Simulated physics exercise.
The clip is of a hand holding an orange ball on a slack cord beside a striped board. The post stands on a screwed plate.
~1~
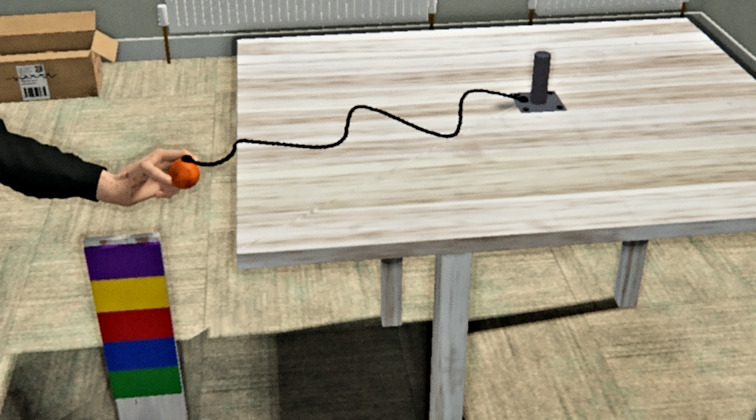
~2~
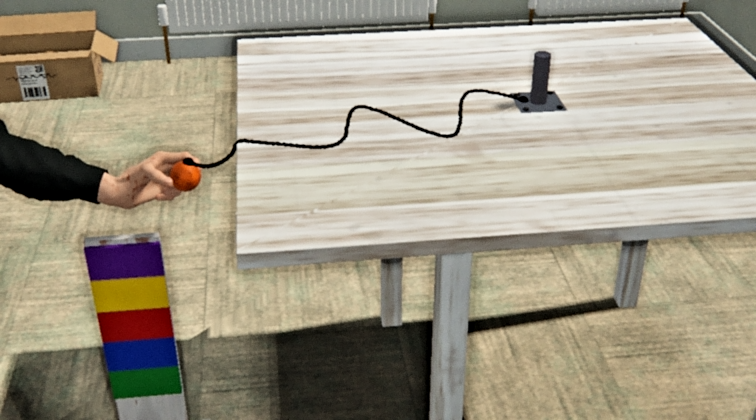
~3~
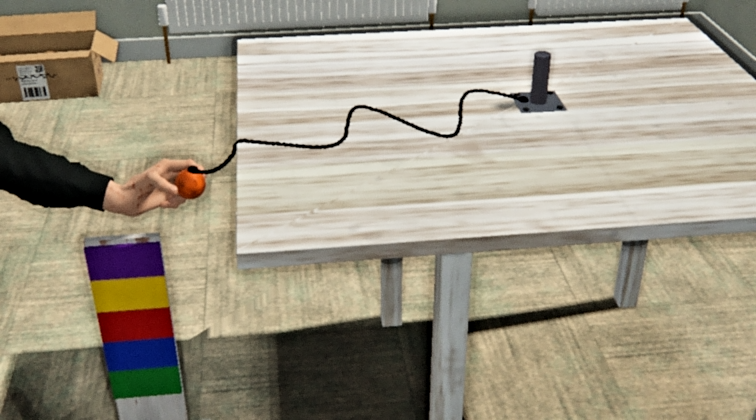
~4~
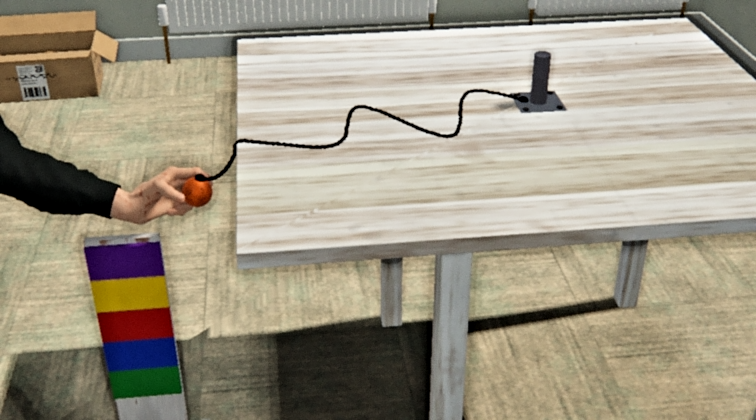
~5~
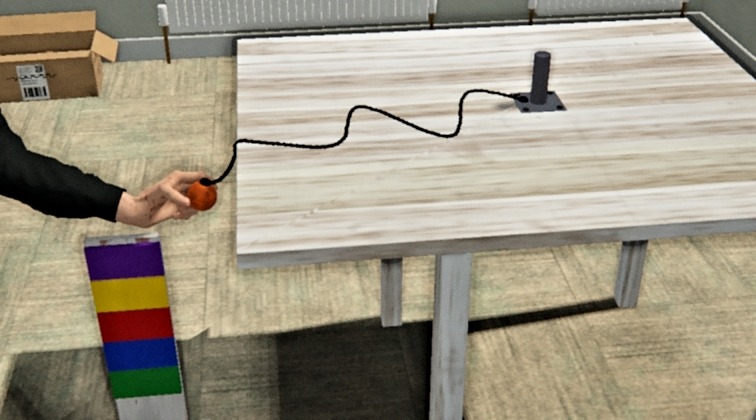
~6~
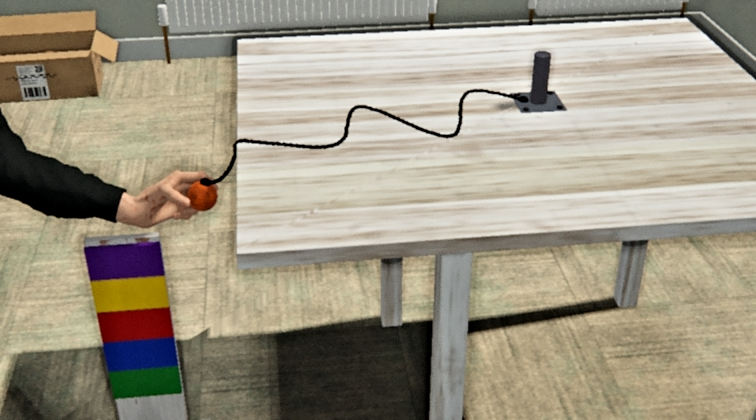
The clip shows a hand holding an orange ball on a slack black cord linked to a post on a table, beside a board with coloured stripes; the hand moves the ball slightly down and to the right.
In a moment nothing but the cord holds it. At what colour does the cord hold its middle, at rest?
The cord holds its middle at blue.
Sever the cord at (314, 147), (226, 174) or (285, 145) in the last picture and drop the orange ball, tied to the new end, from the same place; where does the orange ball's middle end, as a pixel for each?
The places are (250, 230), (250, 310) and (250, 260).
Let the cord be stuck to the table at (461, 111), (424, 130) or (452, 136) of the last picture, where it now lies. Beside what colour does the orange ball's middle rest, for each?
Try by try: Red; yellow; yellow.
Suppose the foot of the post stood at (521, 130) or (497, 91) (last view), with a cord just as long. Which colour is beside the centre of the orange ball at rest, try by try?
It would be green; green.
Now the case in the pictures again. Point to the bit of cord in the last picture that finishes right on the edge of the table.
Near (351, 113).
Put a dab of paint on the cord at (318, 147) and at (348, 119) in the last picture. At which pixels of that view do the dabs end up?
Near (243, 223) and (237, 158).
Early on, ball near (245, 327); level with red.
Midway, ball near (264, 342); level with blue.
Finally, ball near (256, 343); level with blue. At blue.
